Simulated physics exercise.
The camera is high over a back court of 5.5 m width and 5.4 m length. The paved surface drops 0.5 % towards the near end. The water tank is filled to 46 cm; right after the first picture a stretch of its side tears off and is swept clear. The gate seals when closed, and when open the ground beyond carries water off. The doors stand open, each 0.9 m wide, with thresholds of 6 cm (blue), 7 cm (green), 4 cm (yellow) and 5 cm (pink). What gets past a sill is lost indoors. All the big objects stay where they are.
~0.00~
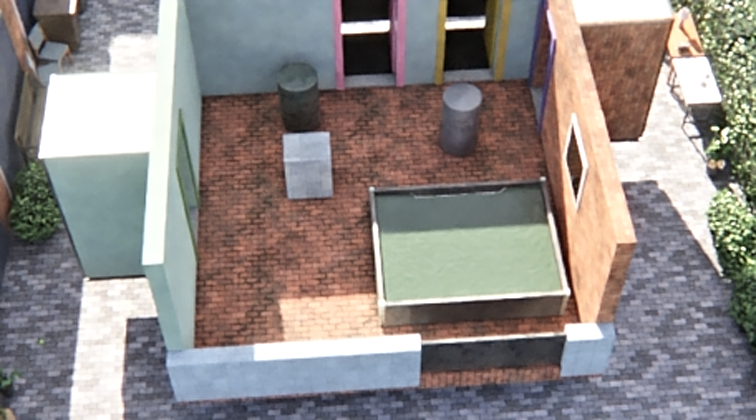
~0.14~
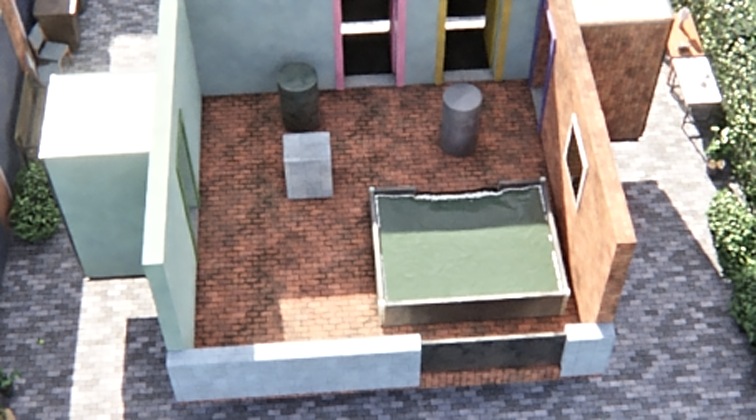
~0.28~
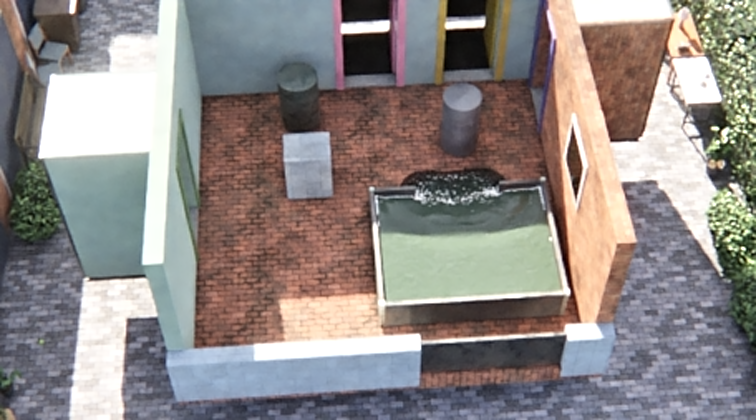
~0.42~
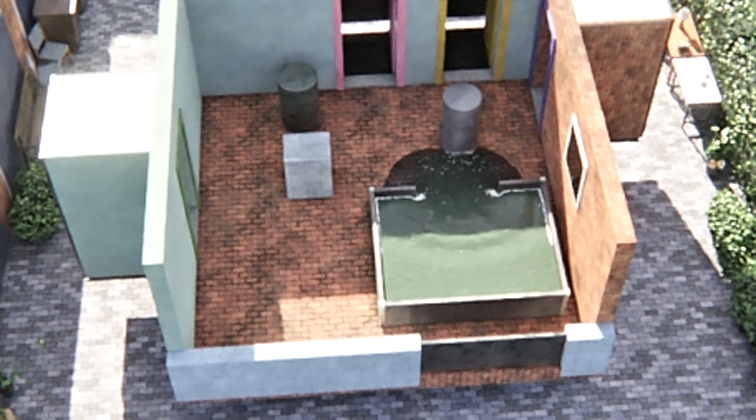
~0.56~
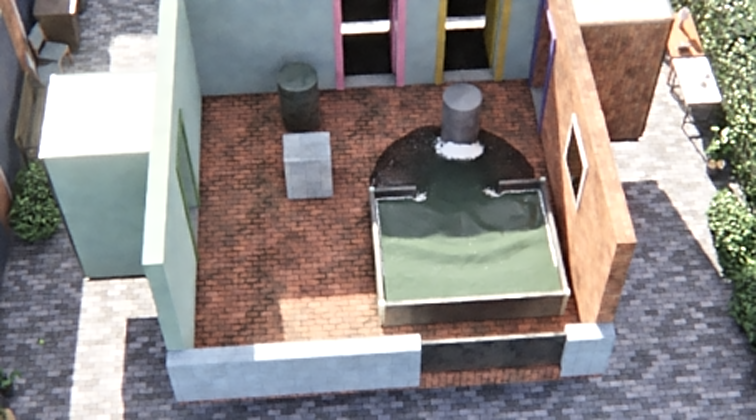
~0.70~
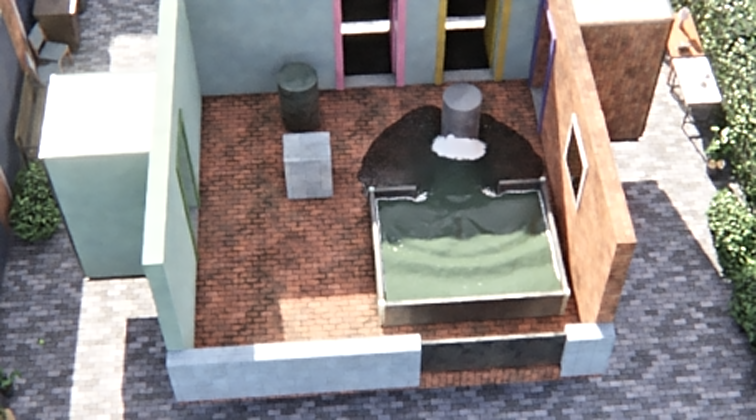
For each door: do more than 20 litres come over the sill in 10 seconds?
The water let in: At the blue door it passes the limit; at the green door it stays under the limit; at the yellow door it goes over the limit; at the pink door it exceeds the limit.
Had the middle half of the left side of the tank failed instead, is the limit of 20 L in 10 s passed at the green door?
Then: Green past it.
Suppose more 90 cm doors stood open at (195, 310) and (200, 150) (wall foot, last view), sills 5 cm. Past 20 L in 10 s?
In that order: Below, past it.
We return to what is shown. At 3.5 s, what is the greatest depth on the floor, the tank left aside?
About 20 cm.
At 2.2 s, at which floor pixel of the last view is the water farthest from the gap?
Near (245, 101).
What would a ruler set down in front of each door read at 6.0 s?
Depths in cm: Blue 12, green 7, yellow 8, pink 11.
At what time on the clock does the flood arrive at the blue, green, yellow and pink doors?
Blue 1.2 s, green 4.0 s, yellow 1.2 s, pink 1.2 s.
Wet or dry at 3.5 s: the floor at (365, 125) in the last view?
It is under water.
After 1.4 s water covers 25 % of the floor and is deepest (34 cm) near (459, 163); blue door 12 cm at the sill, 0 L in, green door not reached, yellow door 5 cm at the sill, 0 L in, pink door 9 cm at the sill, 3 L in.
After 2.2 s water covers 35 % of the floor and is deepest (30 cm) near (459, 163); blue door 13 cm at the sill, 20 L in, green door not reached, yellow door 9 cm at the sill, 1 L in, pink door 14 cm at the sill, 52 L in.
After 3.5 s water covers 50 % of the floor and is deepest (20 cm) near (522, 86); blue door 14 cm at the sill, 62 L in, green door not reached, yellow door 11 cm at the sill, 29 L in, pink door 15 cm at the sill, 128 L in.
After 6.0 s water covers 70 % of the floor and is deepest (16 cm) near (200, 169); blue door 12 cm at the sill, 118 L in, green door 7 cm at the sill, 0 L in, yellow door 8 cm at the sill, 55 L in, pink door 11 cm at the sill, 198 L in.
After 10.0 s water covers 95 % of the floor and is deepest (11 cm) near (357, 151); blue door 9 cm at the sill, 163 L in, green door 6 cm at the sill, 0 L in, yellow door 8 cm at the sill, 91 L in, pink door 8 cm at the sill, 226 L in.
